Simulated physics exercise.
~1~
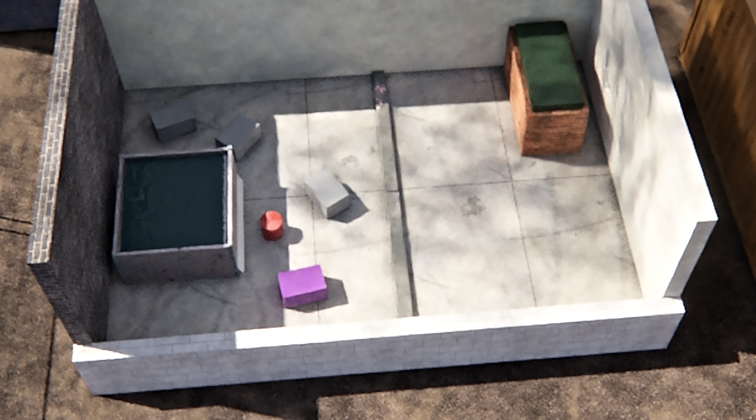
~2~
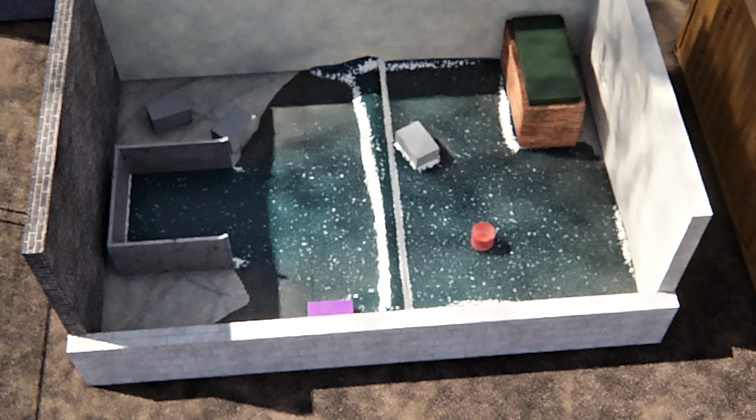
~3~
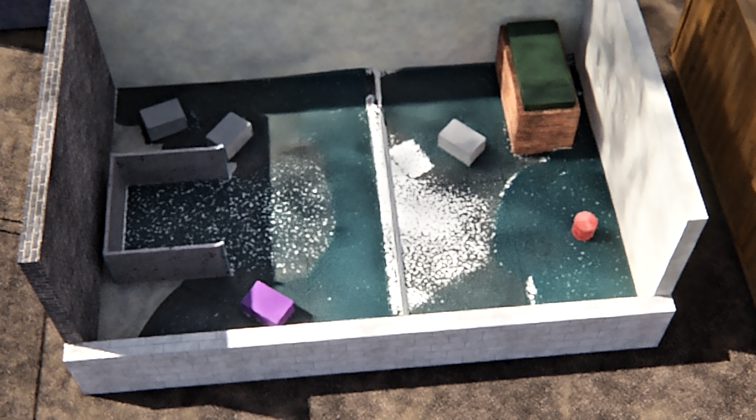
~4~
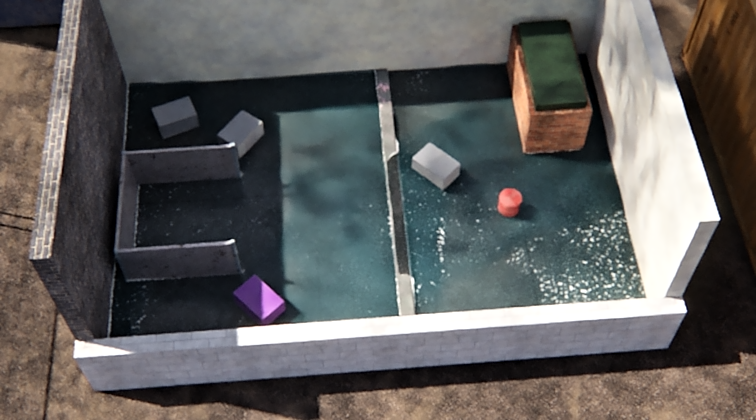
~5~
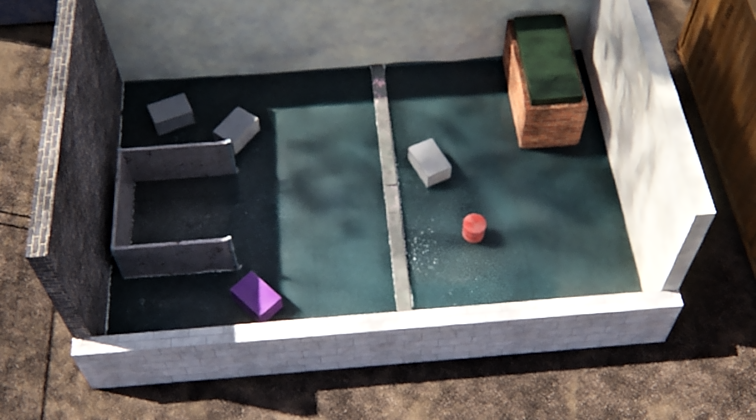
Water surges from the tank, carrying the red pail over the kerb; the purple crate stays behind.
